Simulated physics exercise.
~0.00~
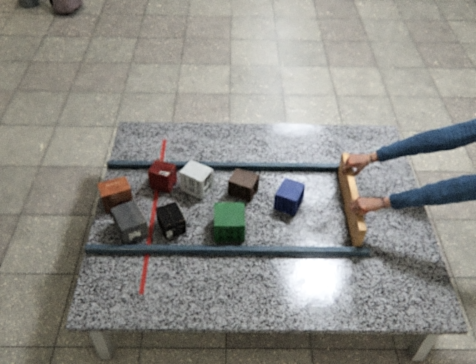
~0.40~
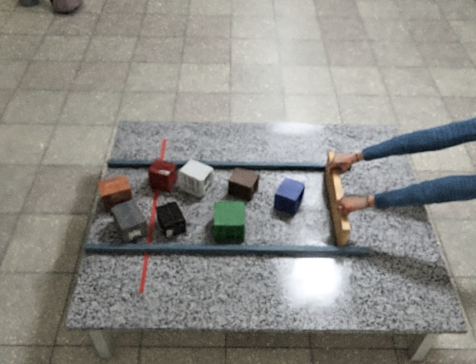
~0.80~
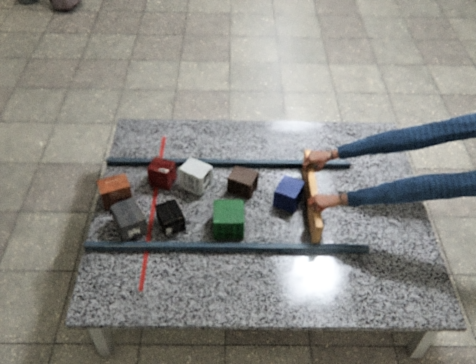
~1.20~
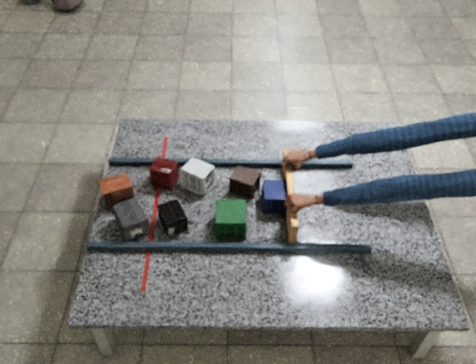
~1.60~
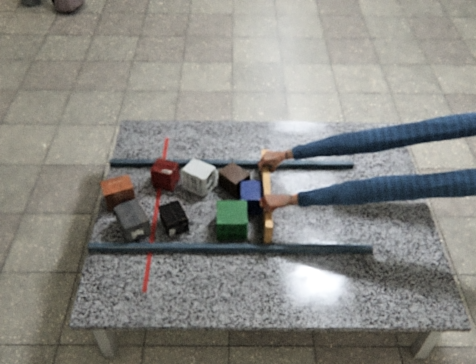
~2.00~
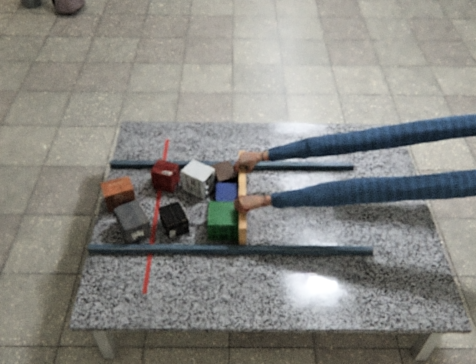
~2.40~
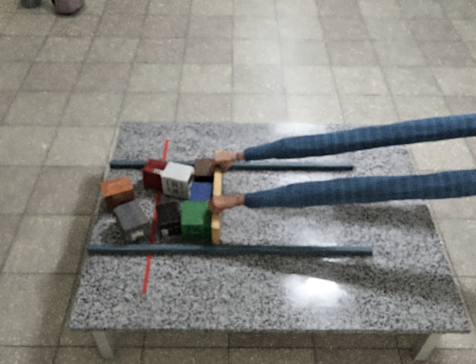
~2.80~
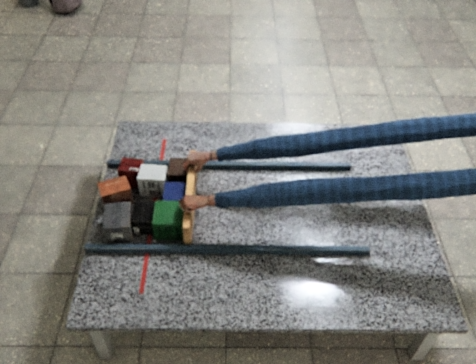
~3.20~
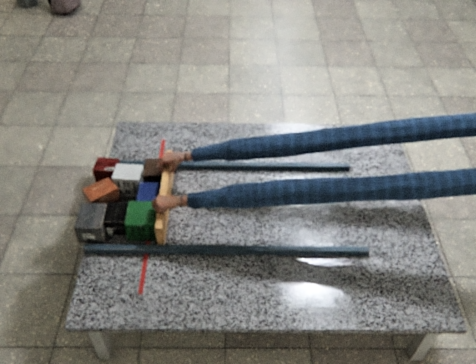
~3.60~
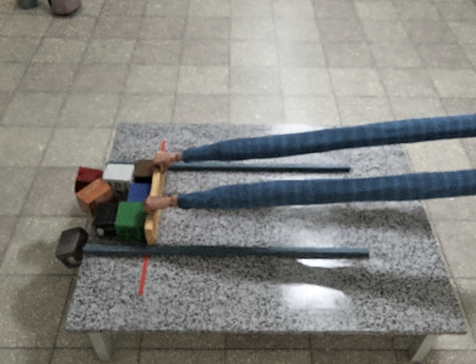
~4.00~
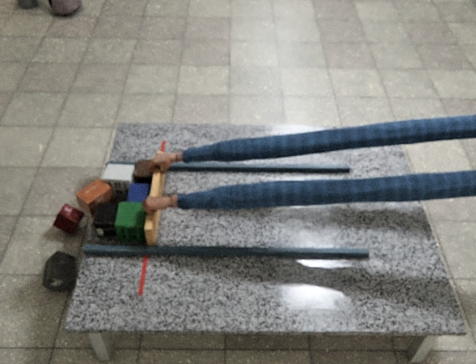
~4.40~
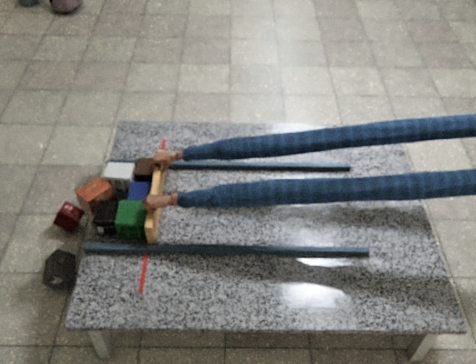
A speckled stone tabletop stands on a tiled floor, seen from above at a slight angle. Between two dark rails sit scattered boxes, with orange, grey, red, black and white ones toward the left around a red tape line, and green, brown and blue ones farther right. Two hands in blue sleeves slide a wooden plank leftward, gathering the blue, brown and green boxes, then pressing everything into a tight cluster. As the plank nears the tape, the grey box tumbles off the left end, followed by the red one. The plank stops, leaving those two on the floor and the rest bunched at the edge.
